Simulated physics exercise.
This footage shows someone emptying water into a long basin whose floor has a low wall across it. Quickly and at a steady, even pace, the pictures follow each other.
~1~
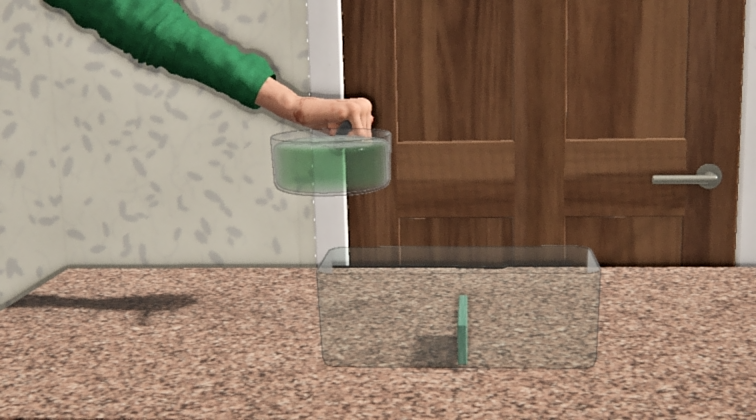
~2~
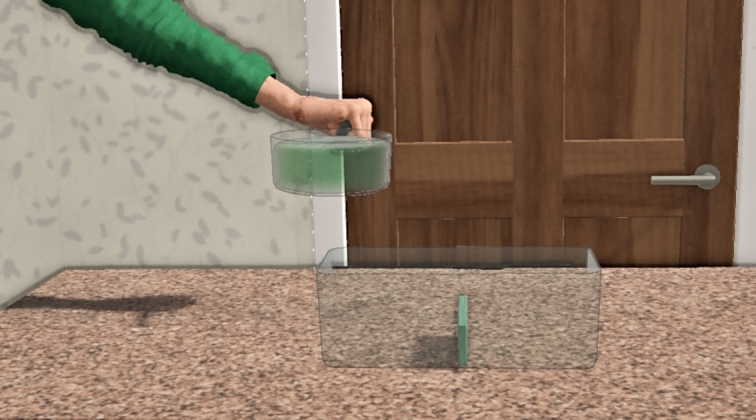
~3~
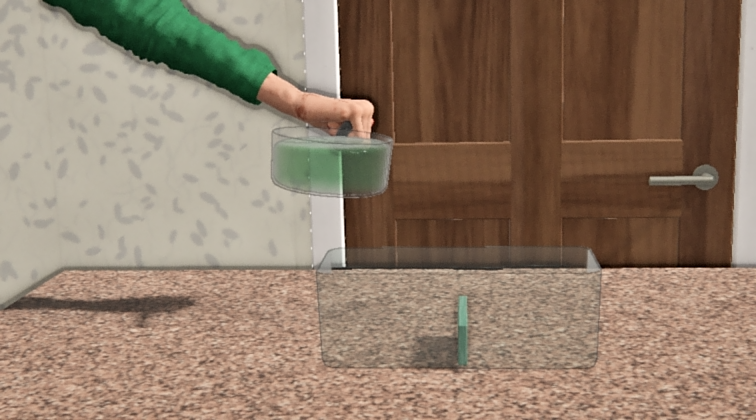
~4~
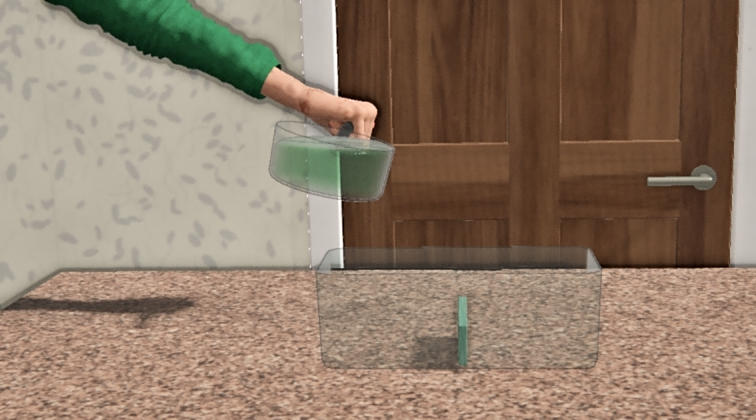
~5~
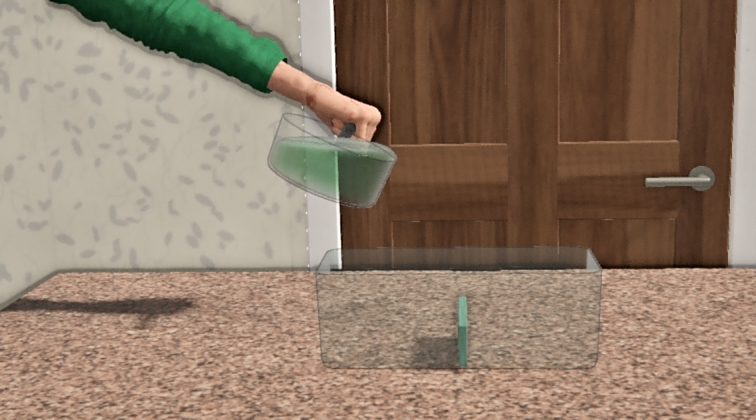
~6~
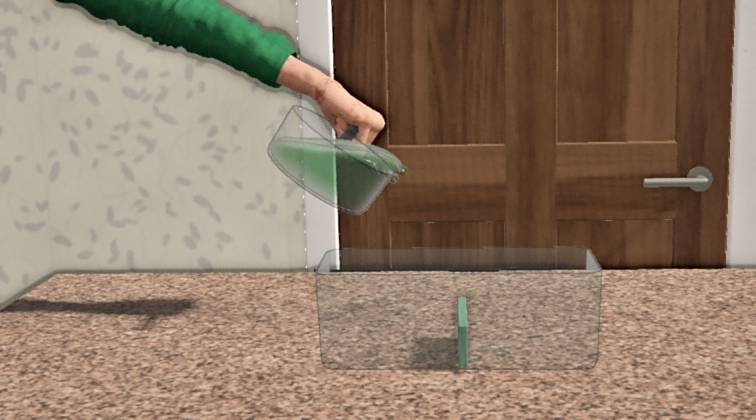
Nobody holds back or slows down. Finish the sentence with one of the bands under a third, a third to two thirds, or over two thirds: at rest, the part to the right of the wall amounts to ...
At rest, the part to the right of the wall amounts to under a third.
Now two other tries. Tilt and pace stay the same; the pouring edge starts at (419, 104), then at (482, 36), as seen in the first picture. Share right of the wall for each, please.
The first start yields 50 per cent, the second 80 per cent.
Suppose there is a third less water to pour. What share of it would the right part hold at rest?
Estimate: Close to 10 per cent.
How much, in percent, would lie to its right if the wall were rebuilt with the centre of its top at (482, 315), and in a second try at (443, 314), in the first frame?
Roughly 15 per cent first and roughly 35 per cent second.
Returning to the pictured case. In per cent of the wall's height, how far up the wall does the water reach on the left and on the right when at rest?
Near 60 in a hundred to the left, 10 to the right.
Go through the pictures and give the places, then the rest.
Tilt 0°; pouring edge (390, 136); surface from (276, 144) to (388, 142); the long basin's rim runs from (324, 261) to (595, 261); the wall's top is at (463, 311), in the first picture.
Tilt 2°; pouring edge (390, 137); surface from (276, 143) to (389, 143), in the second picture.
Tilt 6°; pouring edge (392, 142); surface from (276, 141) to (390, 145), in the third picture.
Tilt 14°; pouring edge (393, 151); surface from (276, 141) to (392, 147), in the fourth picture.
Tilt 24°; pouring edge (394, 162); surface from (275, 142) to (392, 156); 2 per cent is over the edge, in the fifth picture.
Tilt 35°; pouring edge (392, 175); surface from (274, 139) to (379, 157); 8 per cent is over the edge, in the sixth picture.
A moment on, the saucepan is tipped right over and 14 per cent is still to pour, 47 is left of the wall and 2 right of it.
Next, the saucepan is tipped right over and 2 per cent is still to pour, 82 is left of the wall and 4 right of it.
Then the saucepan is tipped right over and 0 per cent is still to pour, 79 is left of the wall and 12 right of it.
Later the saucepan is tipped right over and 0 per cent is still to pour, 79 is left of the wall and 13 right of it.
Finally, 79 per cent lies left of the wall, 13 right of it and 8 outside.
